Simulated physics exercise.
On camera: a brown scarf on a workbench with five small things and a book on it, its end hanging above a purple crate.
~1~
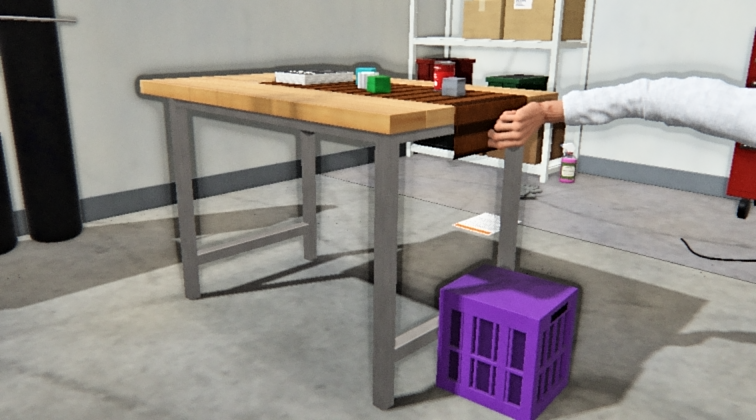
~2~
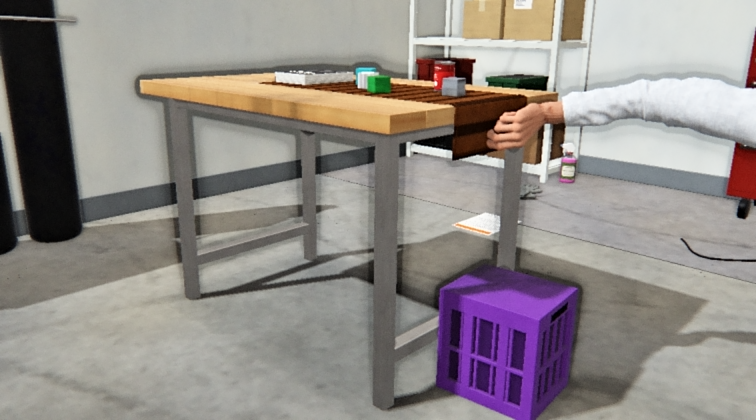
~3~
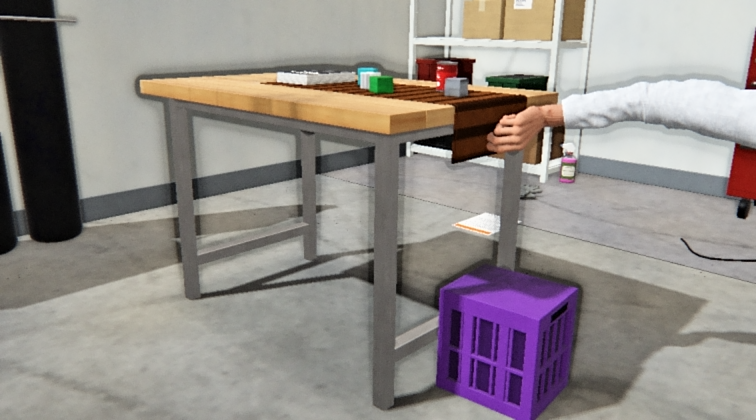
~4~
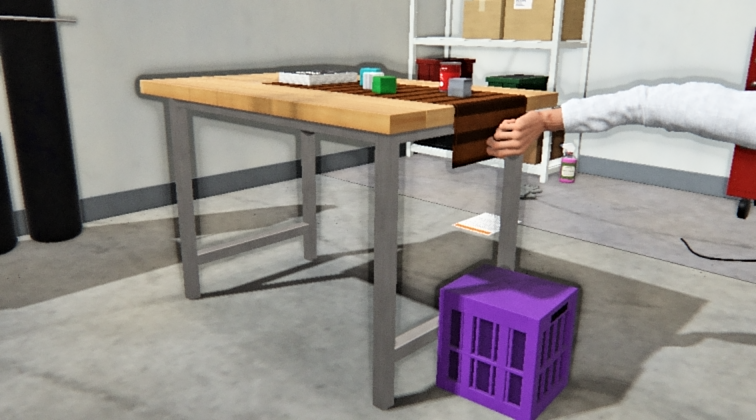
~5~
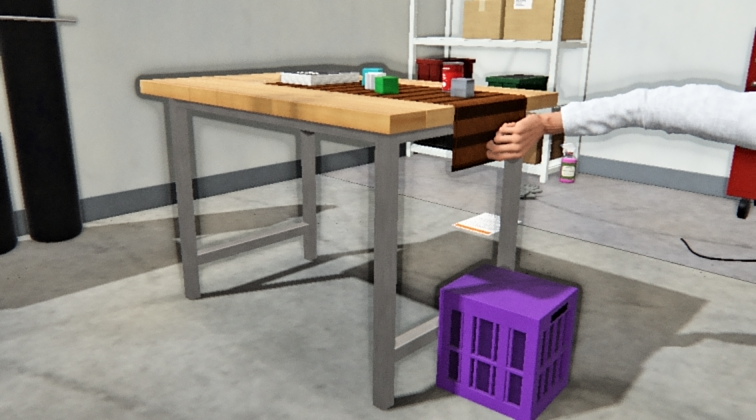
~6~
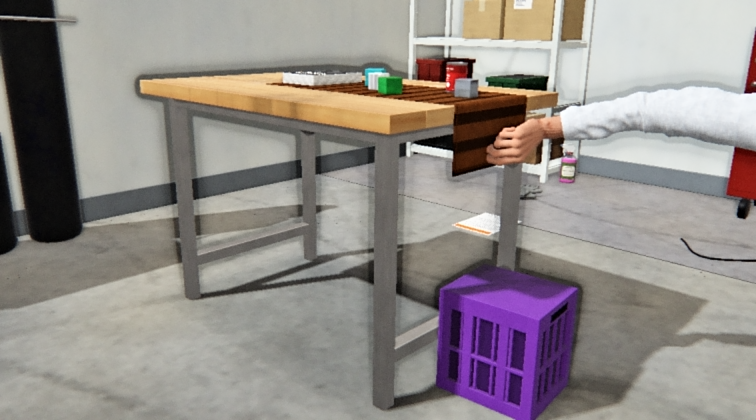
A hand slowly drawing a brown scarf down over a workbench edge above a purple crate, small items shifting slightly right.
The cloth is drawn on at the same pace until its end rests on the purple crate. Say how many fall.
The count of fallen things is three.
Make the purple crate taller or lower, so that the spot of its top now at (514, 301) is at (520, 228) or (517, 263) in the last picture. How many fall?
The count: 1 and 2.
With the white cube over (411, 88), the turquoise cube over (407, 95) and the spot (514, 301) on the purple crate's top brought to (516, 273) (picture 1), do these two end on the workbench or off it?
The white cube survives, the turquoise cube tumbles off.
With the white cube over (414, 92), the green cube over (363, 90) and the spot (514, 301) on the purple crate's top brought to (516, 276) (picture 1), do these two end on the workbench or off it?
The white cube goes over; the green cube does not fall.
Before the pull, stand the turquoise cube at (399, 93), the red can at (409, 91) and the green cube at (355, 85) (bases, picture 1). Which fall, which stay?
The turquoise cube comes down; the red can tumbles off; the green cube survives.
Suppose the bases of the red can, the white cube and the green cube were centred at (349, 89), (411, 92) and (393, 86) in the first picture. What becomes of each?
The red can keeps its place on top, the white cube is carried off, the green cube stays on.
Soon after, hem near (488, 211); grey cube gone.
After that, hem near (487, 264); grey cube, red can and green cube gone.
In the end, hem on the crate; grey cube, red can and green cube gone. It carries off three.
